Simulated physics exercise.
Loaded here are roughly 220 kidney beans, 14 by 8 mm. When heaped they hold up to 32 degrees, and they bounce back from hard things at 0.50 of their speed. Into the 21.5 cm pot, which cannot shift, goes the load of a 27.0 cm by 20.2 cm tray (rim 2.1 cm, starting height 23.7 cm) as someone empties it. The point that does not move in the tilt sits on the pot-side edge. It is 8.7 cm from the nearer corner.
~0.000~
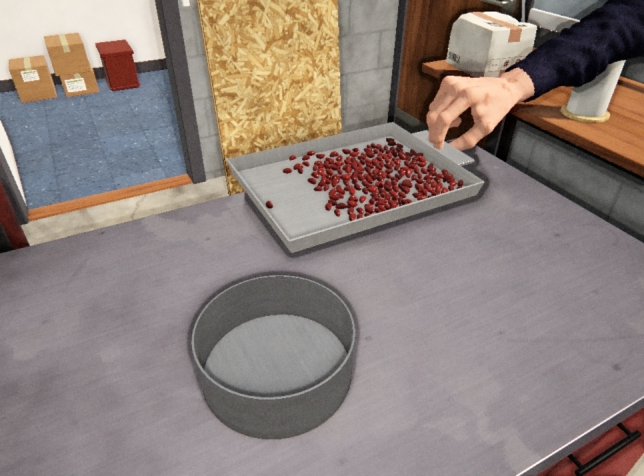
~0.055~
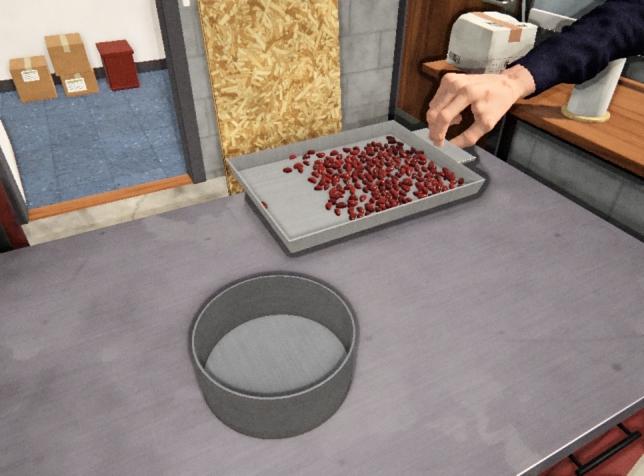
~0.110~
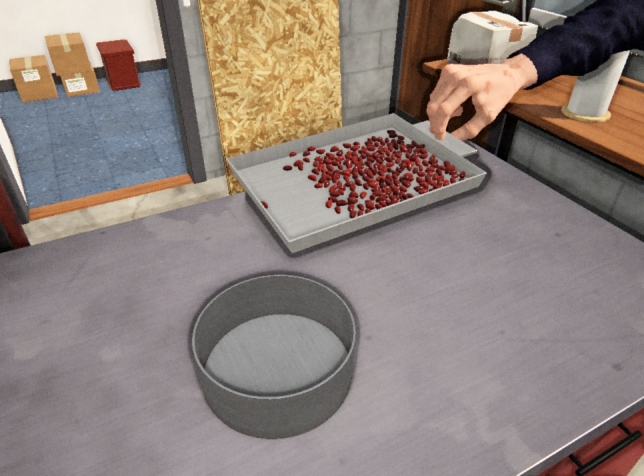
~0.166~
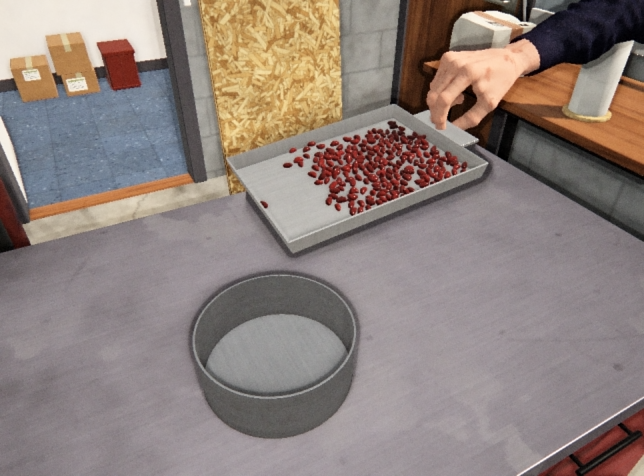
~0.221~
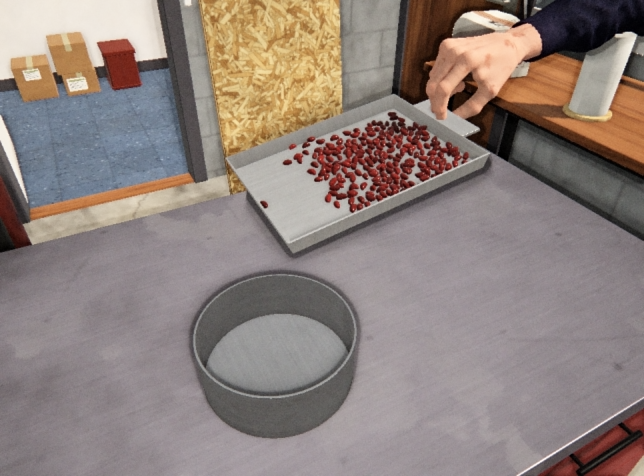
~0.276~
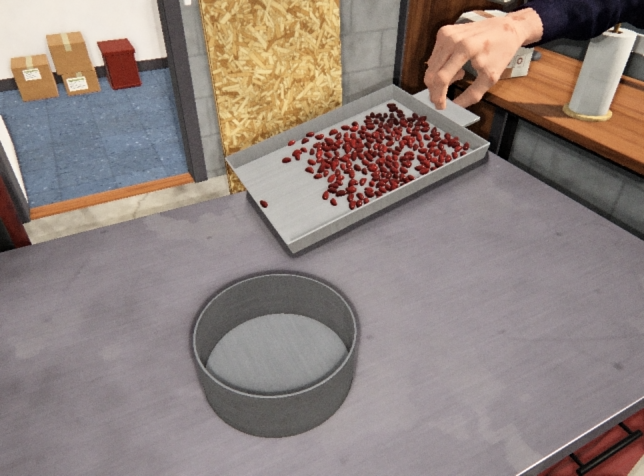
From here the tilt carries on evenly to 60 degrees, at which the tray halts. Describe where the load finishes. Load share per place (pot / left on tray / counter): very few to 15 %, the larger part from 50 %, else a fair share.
Pot: A fair share; tray: The larger part; counter: Very few.
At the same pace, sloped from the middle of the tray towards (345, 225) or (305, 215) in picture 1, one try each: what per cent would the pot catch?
First try: About 30 percent; second try: About 35 percent.
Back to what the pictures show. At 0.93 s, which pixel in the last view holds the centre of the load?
Approx. (273, 200).
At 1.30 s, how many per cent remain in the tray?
Around 75 percent.
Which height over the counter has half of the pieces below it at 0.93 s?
Height: Around 26 cm.
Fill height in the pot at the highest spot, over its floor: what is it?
Some 1.0 cm above the floor.
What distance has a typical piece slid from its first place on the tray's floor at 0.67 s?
By then it sits near 7 cm from where it began.
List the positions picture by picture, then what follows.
The first frame shows tray tilt 0 degrees, front corners at (291, 237) and (479, 181); middle of the pieces at (380, 179); pot at (274, 329).
The second frame shows tray tilt 1 degrees, front corners at (291, 238) and (480, 179); middle of the pieces at (381, 178).
The third frame shows tray tilt 3 degrees, front corners at (291, 238) and (481, 172); middle of the pieces at (381, 173).
The fourth frame shows tray tilt 6 degrees, front corners at (291, 239) and (483, 163), lowest corner left front; middle of the pieces at (382, 167).
The fifth frame shows tray tilt 9 degrees, front corners at (290, 239) and (484, 153), lowest corner left front; middle of the pieces at (382, 161).
The sixth frame shows tray tilt 13 degrees, front corners at (290, 240) and (484, 143), lowest corner left front; middle of the pieces at (381, 155); pot at (276, 327). The tray's pace is about 60 degrees a second.
After 0.67 s, tilt 36 degrees; the tray holds 100 %, the pot 0 %.
After 0.93 s, tilt 51 degrees; the tray holds 95 %, the pot 0 %.
Then, at 1.30 s, tilt 60 degrees; the tray holds 75 %, the pot 15 %.
In the end, at 2.4 s, pot 25 %, tray 70 %, counter 5 %.
